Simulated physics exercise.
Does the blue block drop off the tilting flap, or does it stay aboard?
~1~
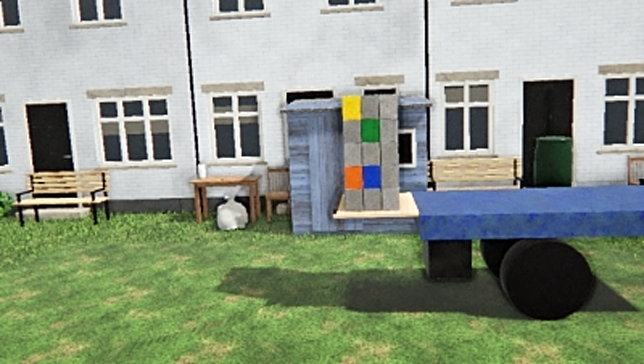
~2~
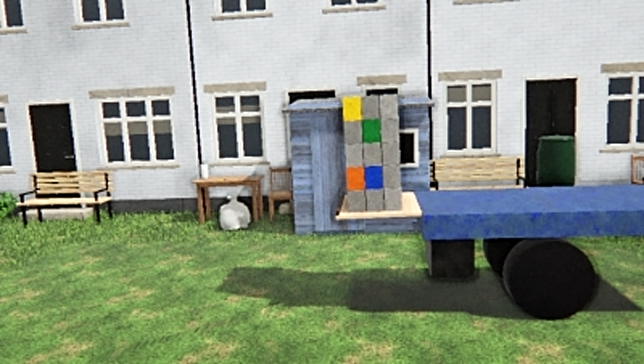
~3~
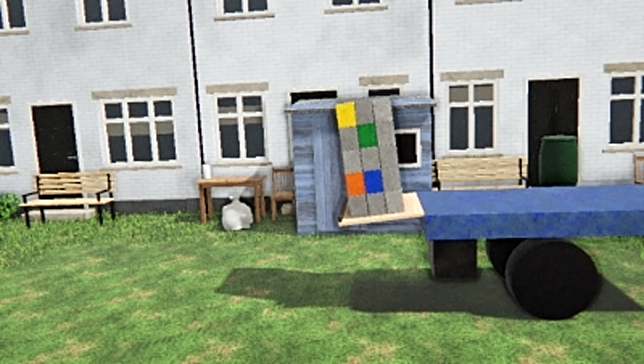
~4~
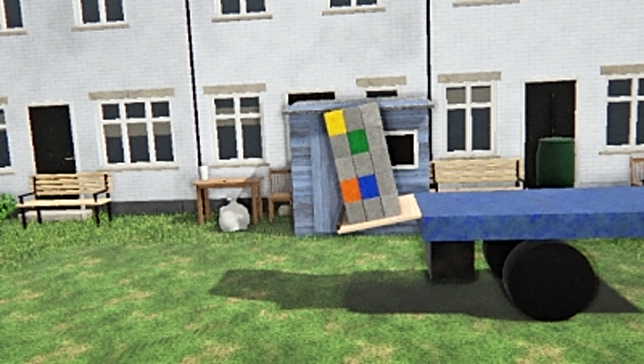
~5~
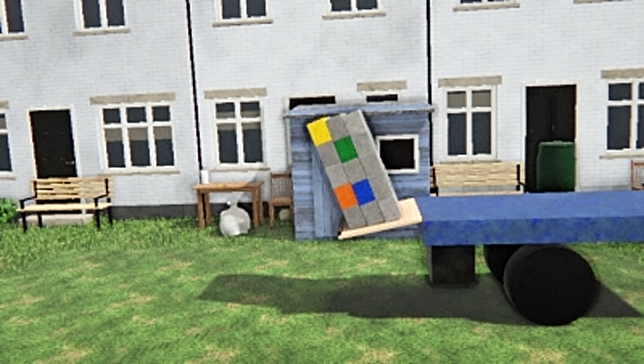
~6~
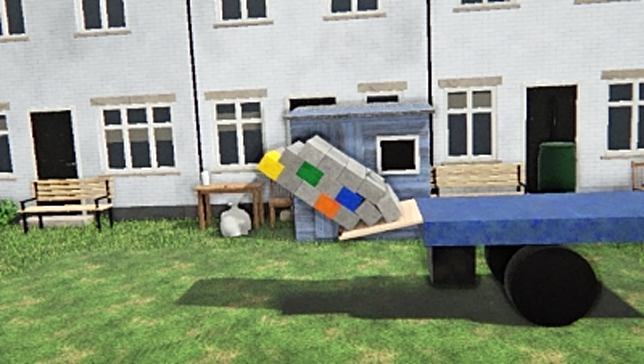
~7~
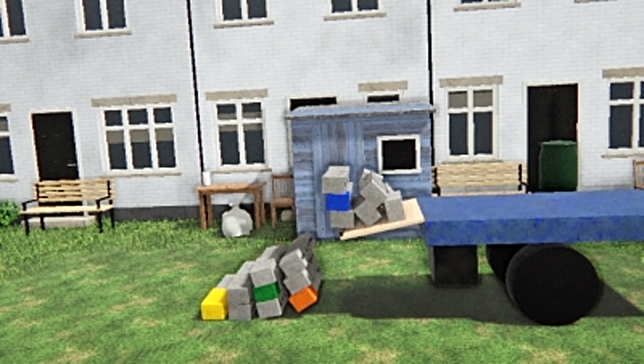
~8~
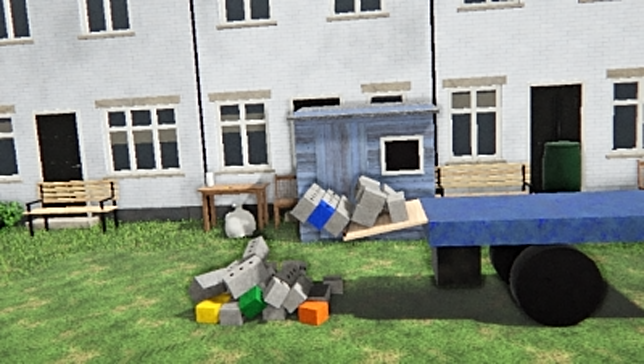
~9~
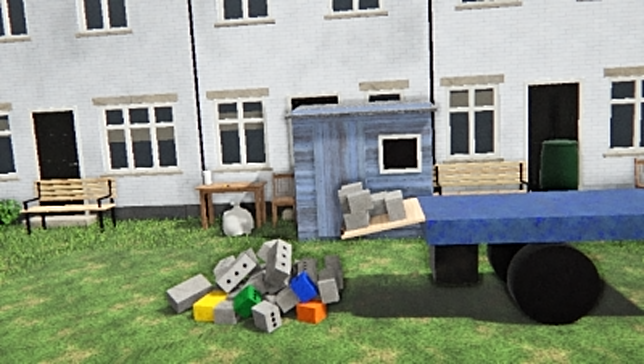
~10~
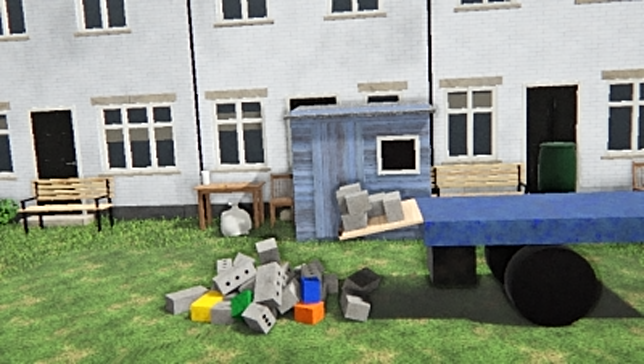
The blue block goes over the edge and ends up in the heap on the grass with the other fallen blocks.
